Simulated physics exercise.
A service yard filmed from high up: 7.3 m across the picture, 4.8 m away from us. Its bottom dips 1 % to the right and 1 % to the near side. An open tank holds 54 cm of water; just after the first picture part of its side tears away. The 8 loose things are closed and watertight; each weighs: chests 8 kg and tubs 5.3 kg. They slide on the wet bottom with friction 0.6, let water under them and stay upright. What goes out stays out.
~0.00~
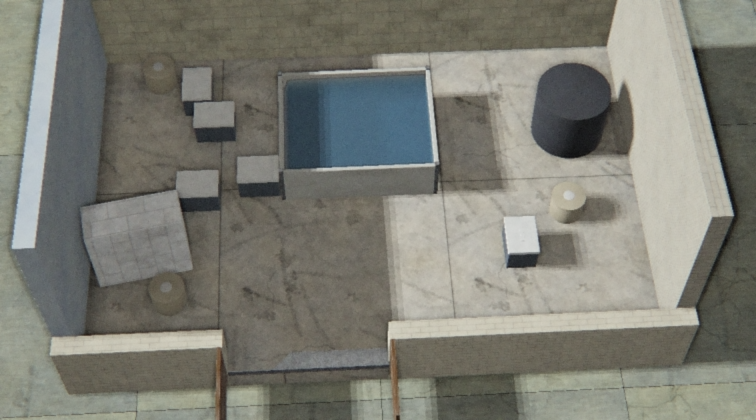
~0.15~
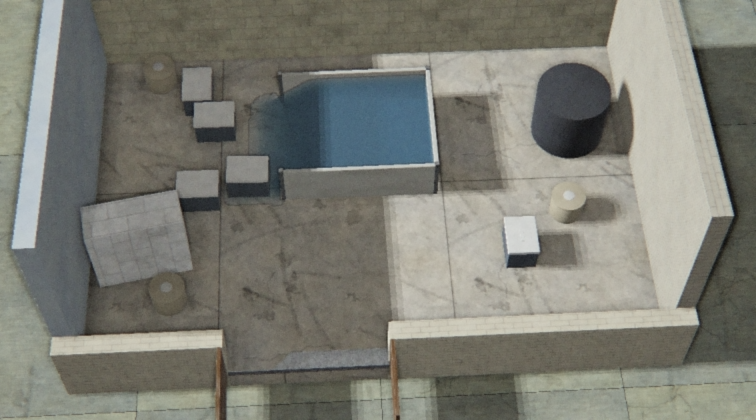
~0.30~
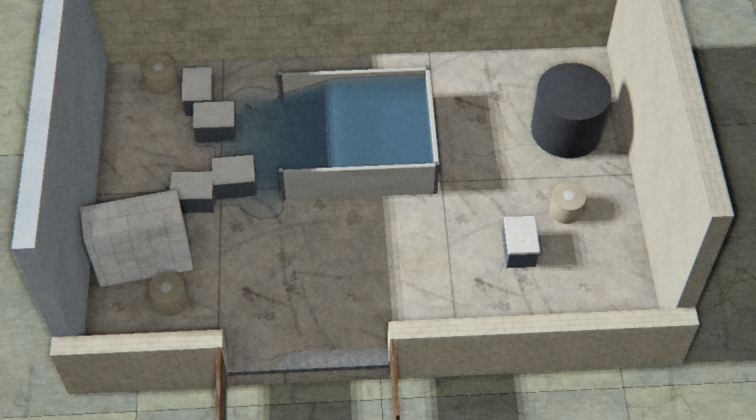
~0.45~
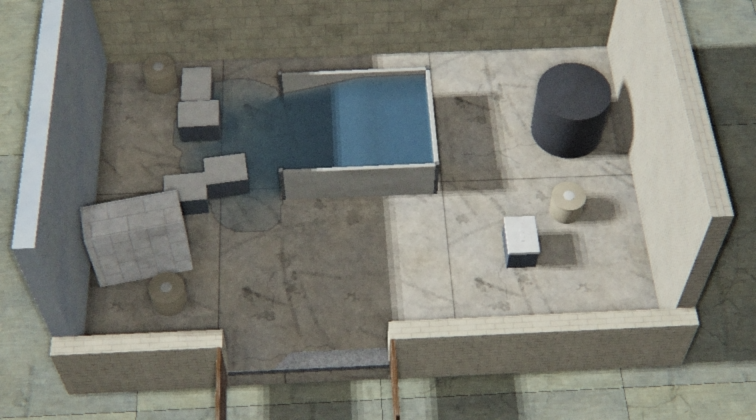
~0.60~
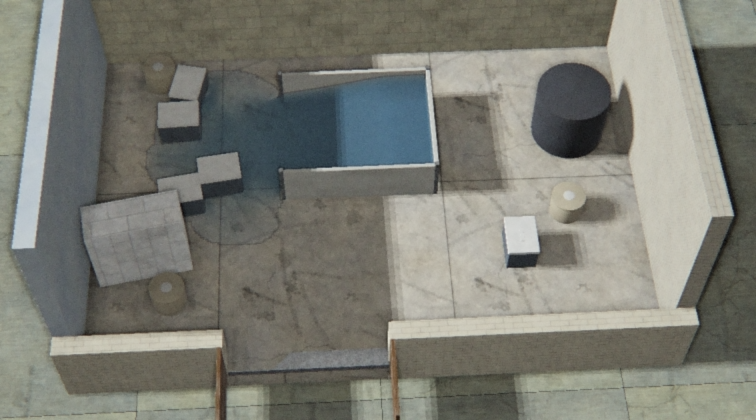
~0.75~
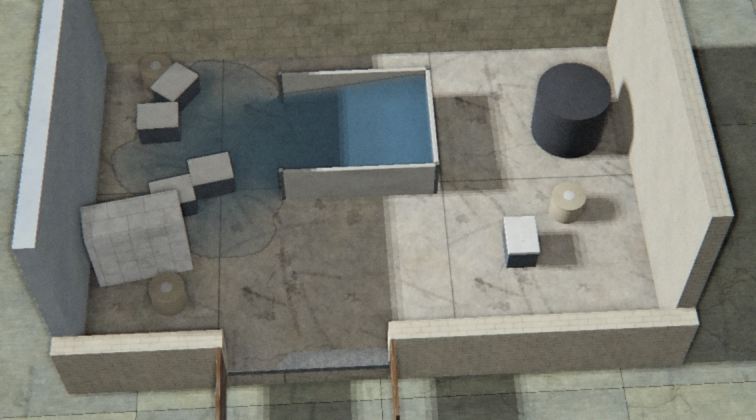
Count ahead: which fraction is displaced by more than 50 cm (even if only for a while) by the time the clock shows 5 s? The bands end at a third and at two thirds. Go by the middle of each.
Share: One to two thirds.
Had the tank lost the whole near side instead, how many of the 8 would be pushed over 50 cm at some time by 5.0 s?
Then 1.
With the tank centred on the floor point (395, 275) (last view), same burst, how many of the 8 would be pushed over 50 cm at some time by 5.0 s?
Then 6.
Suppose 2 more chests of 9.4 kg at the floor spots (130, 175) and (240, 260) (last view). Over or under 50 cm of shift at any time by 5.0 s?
In turn: More, past it.
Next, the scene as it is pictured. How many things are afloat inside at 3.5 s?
I count 5.
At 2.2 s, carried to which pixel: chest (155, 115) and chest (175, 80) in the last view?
Near (114, 105) and (118, 71).
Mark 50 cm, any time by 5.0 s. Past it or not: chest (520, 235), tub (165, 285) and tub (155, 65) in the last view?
In turn: Less, less, over.
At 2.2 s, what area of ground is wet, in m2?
Some 13 m2.
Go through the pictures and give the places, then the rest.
A chest at (214, 113) rests on the ground; a chest at (257, 168) rests on the ground; 3.3 m2 under water; 0 of 8 have shifted, in the first frame.
A chest at (214, 113), on the bottom; a chest at (247, 168) rests on the ground, 14 cm from its start; 4.0 m2 under water; 1 of 8 have shifted, in the second frame.
A chest at (213, 113), on the bottom; a chest at (233, 169), on the bottom, 32 cm from its start; 4.9 m2 under water; 2 of 8 have shifted, in the third frame.
A chest at (198, 112), on the bottom, 21 cm from its start; a chest at (225, 168), on the bottom, 42 cm from its start; water covers 6.0 m2; 3 of 8 have shifted, in the fourth frame.
A chest at (178, 113) rests on the ground, 48 cm from its start; a chest at (219, 167) rests on the ground, 51 cm from its start; 7.1 m2 under water; 4 of 8 have shifted, in the fifth frame.
A chest at (157, 114), on the bottom, 77 cm from its start; a chest at (210, 168) floats, 62 cm from its start; water covers 8.3 m2; 4 of 8 have shifted, in the sixth frame.
After 1.1 s 4 of 8 are over 50 cm from their spots; 2 afloat.
After 2.2 s 4 of 8 are over 50 cm from their spots; 5 afloat.
After 3.5 s 4 of 8 are over 50 cm from their spots; 5 afloat.
After 5.0 s 4 of 8 are over 50 cm from their spots, and 5 have been at some point; 5 afloat.
